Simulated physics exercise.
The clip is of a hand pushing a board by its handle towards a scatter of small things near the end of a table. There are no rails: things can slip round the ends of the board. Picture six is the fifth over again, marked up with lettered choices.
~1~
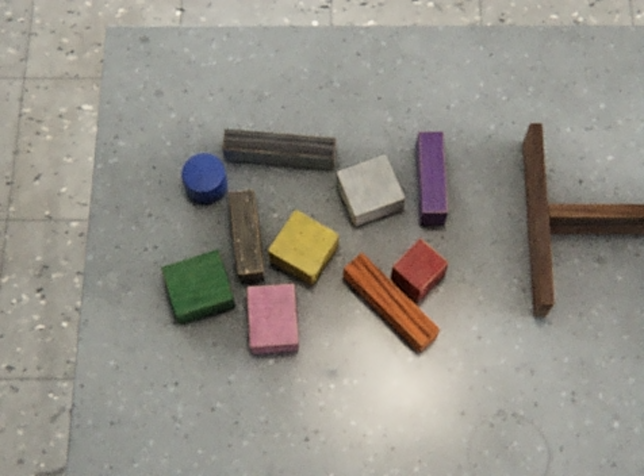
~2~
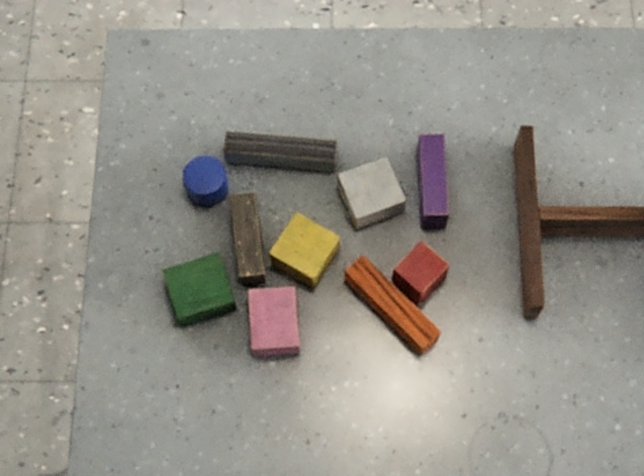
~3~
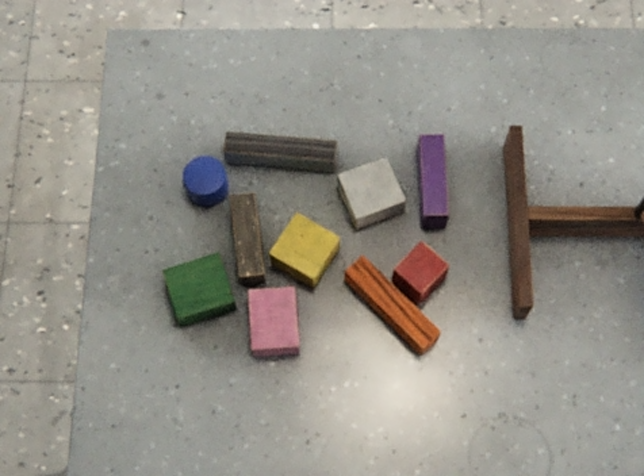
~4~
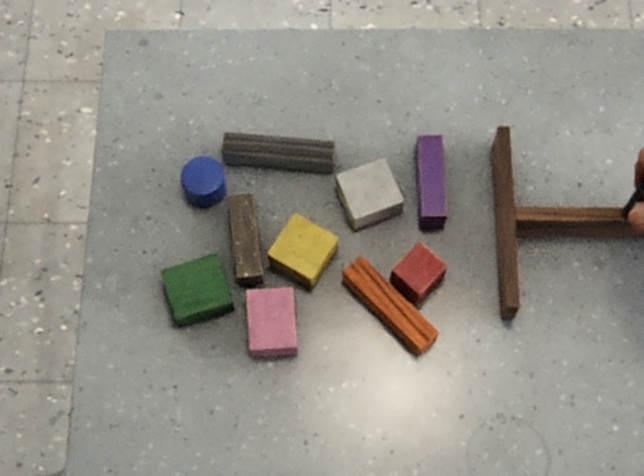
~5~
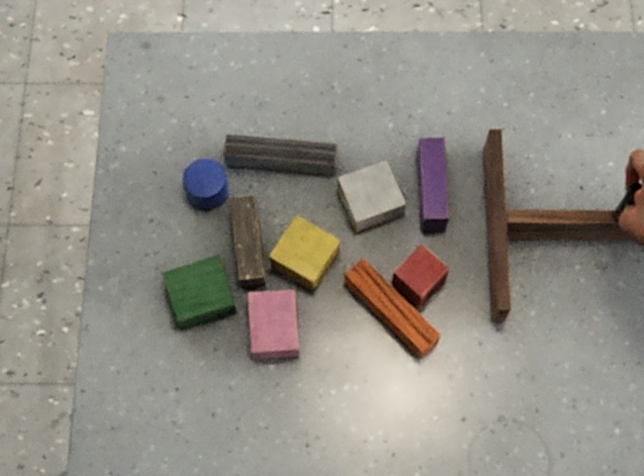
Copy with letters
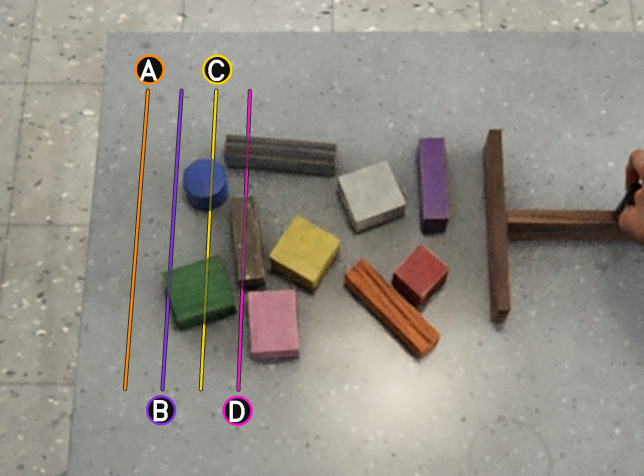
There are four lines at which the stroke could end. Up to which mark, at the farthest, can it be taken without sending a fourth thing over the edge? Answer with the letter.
B is the last line within the limit.
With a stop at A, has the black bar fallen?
Yes.
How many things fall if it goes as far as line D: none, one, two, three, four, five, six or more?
By then, none.
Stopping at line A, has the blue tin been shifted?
By then, yes.
On the copy, A at (137, 232); B at (173, 232); C at (209, 232); D at (244, 232).
On B. First, board (381, 216); orange stick (362, 327); purple bar (361, 183).
Then, board (263, 215); green block (141, 310); blue tin (160, 175).
Finally, board (172, 215); black bar over the edge; blue tin over the edge; two fallen.
By contrast, A drops five; C is within the limit but short; D is within the limit but short.
